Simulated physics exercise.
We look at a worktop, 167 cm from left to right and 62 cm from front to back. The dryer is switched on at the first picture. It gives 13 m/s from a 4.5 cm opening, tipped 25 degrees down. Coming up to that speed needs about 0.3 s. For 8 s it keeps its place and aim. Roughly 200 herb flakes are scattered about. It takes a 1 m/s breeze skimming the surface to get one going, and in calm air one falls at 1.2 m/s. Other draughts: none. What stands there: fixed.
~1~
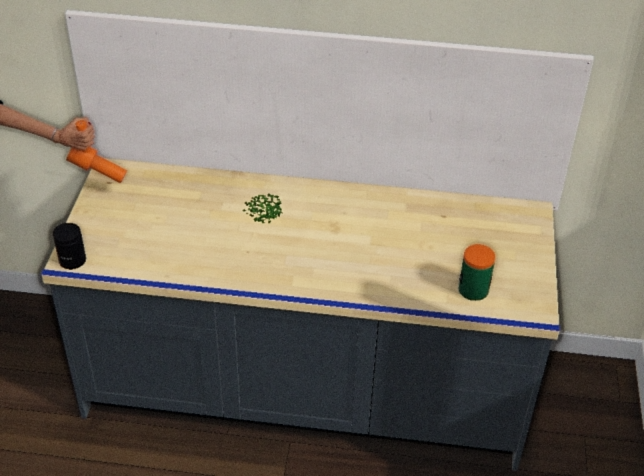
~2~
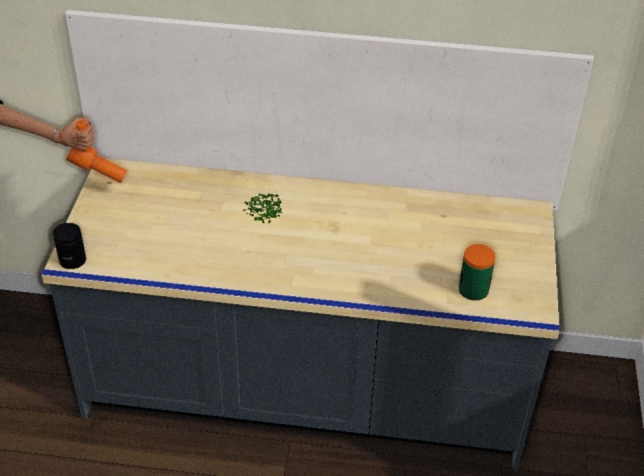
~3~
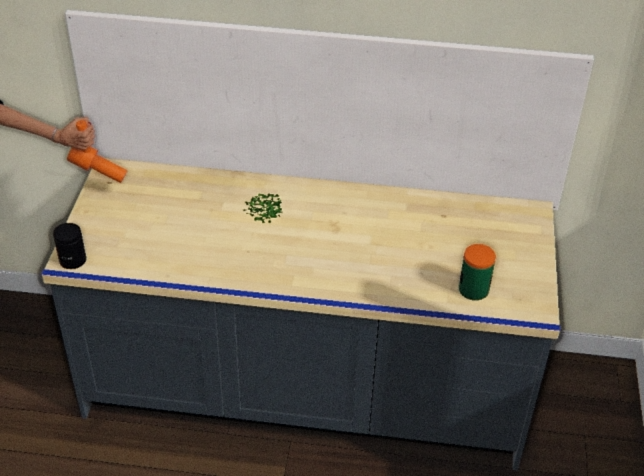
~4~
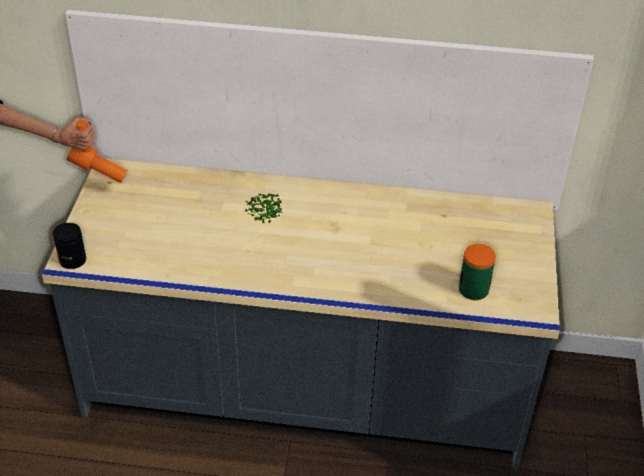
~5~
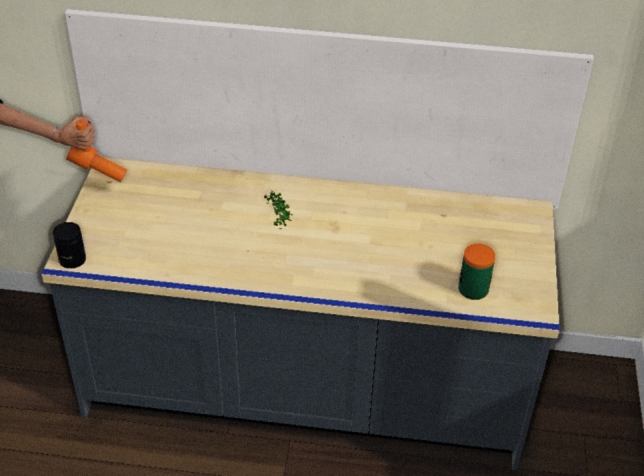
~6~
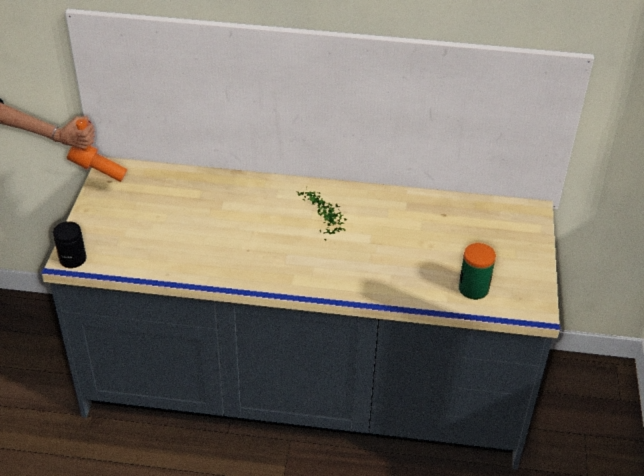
Green herb flakes lie still, then slide right across the worktop as a hand holds an orange dryer.
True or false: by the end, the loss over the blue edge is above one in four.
False.
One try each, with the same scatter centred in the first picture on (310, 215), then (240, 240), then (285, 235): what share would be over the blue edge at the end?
Taking the three spots in order, you'd get around 0 percent, 90 percent and 40 percent.
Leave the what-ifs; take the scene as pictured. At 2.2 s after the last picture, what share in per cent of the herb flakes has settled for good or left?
Roughly 100 per cent of them.
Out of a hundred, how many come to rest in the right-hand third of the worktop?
Share at the end: Close to 0 %.
Then, 1.2 s after the last picture, 0 % are on the move or not yet settled, 0 % are over the blue edge.
Then, 2.2 s after the last picture, 0 % are on the move or not yet settled, 0 % are over the blue edge.
Then, 4.1 s after the last picture, 0 % are on the move or not yet settled, 0 % are over the blue edge.
Then, 7.7 s after the last picture, at the end, 0 % are over the blue edge.
